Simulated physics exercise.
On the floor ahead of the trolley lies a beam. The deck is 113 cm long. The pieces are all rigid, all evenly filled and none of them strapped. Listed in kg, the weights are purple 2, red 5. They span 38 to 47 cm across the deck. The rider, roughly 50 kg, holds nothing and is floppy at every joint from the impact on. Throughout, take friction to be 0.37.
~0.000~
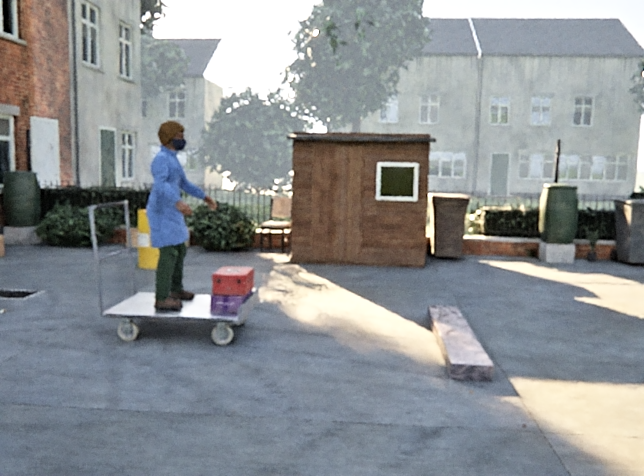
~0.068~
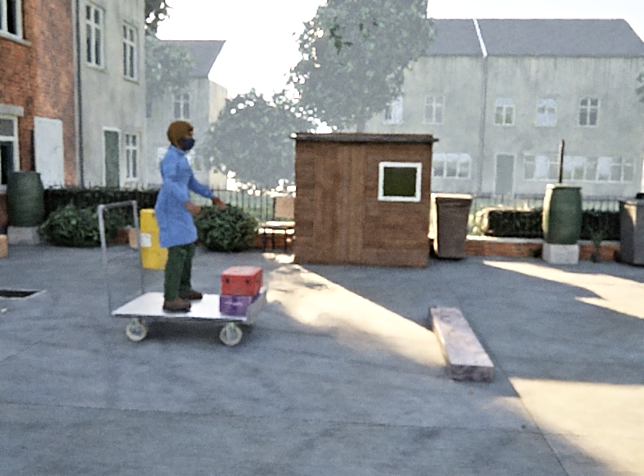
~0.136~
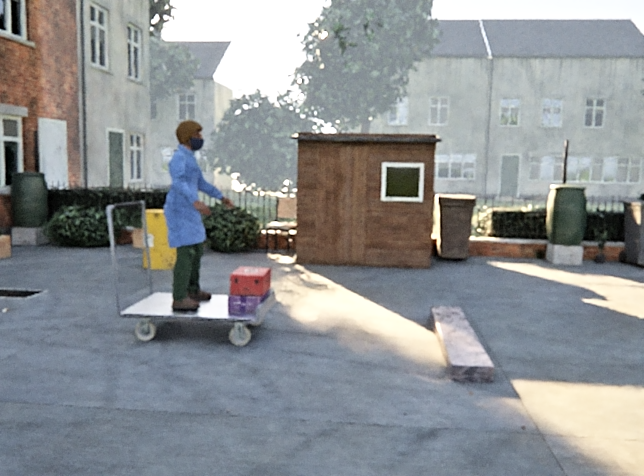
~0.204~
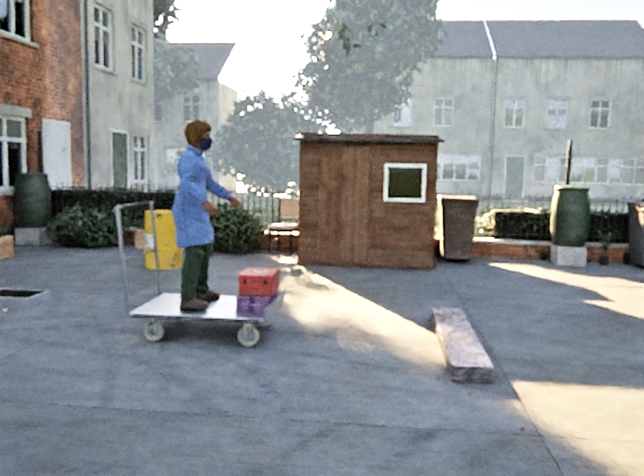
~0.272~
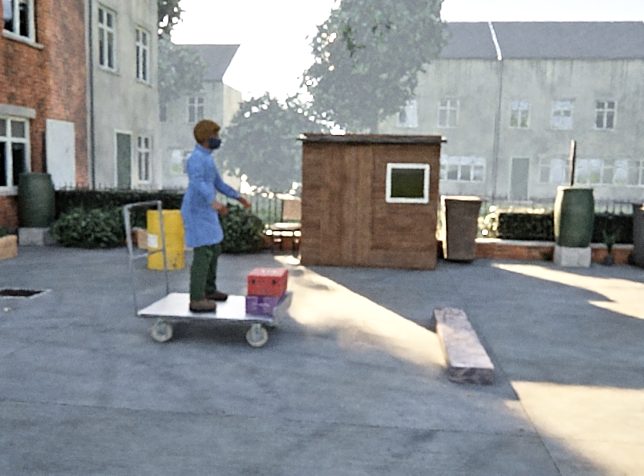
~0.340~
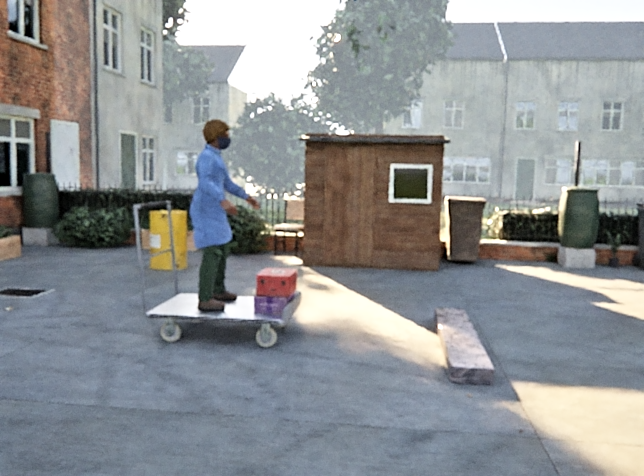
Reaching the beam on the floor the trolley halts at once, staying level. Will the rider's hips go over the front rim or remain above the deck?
The rider's hips remain above the deck.
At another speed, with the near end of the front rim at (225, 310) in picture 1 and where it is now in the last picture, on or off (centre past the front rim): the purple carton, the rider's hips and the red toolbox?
Then the purple one is still in place, the hips are still in place and the red one is no longer aboard.
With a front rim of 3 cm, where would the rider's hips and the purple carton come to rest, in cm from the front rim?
Rest positions from the front rim: Hips 50 cm behind; purple 20 cm behind.
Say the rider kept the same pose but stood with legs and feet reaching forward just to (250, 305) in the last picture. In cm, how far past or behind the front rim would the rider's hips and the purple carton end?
In that case hips 10 behind, purple 20 behind.
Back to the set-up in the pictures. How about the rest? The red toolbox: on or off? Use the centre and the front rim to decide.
End result - red: Goes over.
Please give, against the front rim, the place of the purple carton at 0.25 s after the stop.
About 15 cm behind the rim.
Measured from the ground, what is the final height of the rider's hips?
Roughly 50 cm.
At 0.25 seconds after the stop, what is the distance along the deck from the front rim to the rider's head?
Position: Approx. 40 cm behind the front rim.
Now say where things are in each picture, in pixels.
The first picture shows hips (164, 209), purple carton (232, 298), rim corner (239, 319); 172 cm still to roll.
The second picture shows hips (173, 209), purple carton (240, 299), rim corner (248, 319); 165 cm still to roll.
The third picture shows hips (182, 208), purple carton (249, 299), rim corner (257, 319); 157 cm still to roll.
The fourth picture shows hips (190, 209), purple carton (257, 299), rim corner (266, 320); 149 cm still to roll.
The fifth picture shows hips (199, 208), purple carton (266, 300), rim corner (275, 320); 142 cm still to roll.
The sixth picture shows hips (208, 208), purple carton (275, 300), rim corner (284, 320); 134 cm still to roll. Speed about 1.1 m/s.
After 1.54 s the deck stops.
After 2.09 s the rider's hips are 49 cm behind the rim, near (395, 282) in the last picture's view.
After 2.54 s the rider's hips are 49 cm behind the rim, near (395, 281) in the last picture's view.
Final state at 3.9 s, past the rim, red toolbox; behind it, purple carton and the rider's hips.
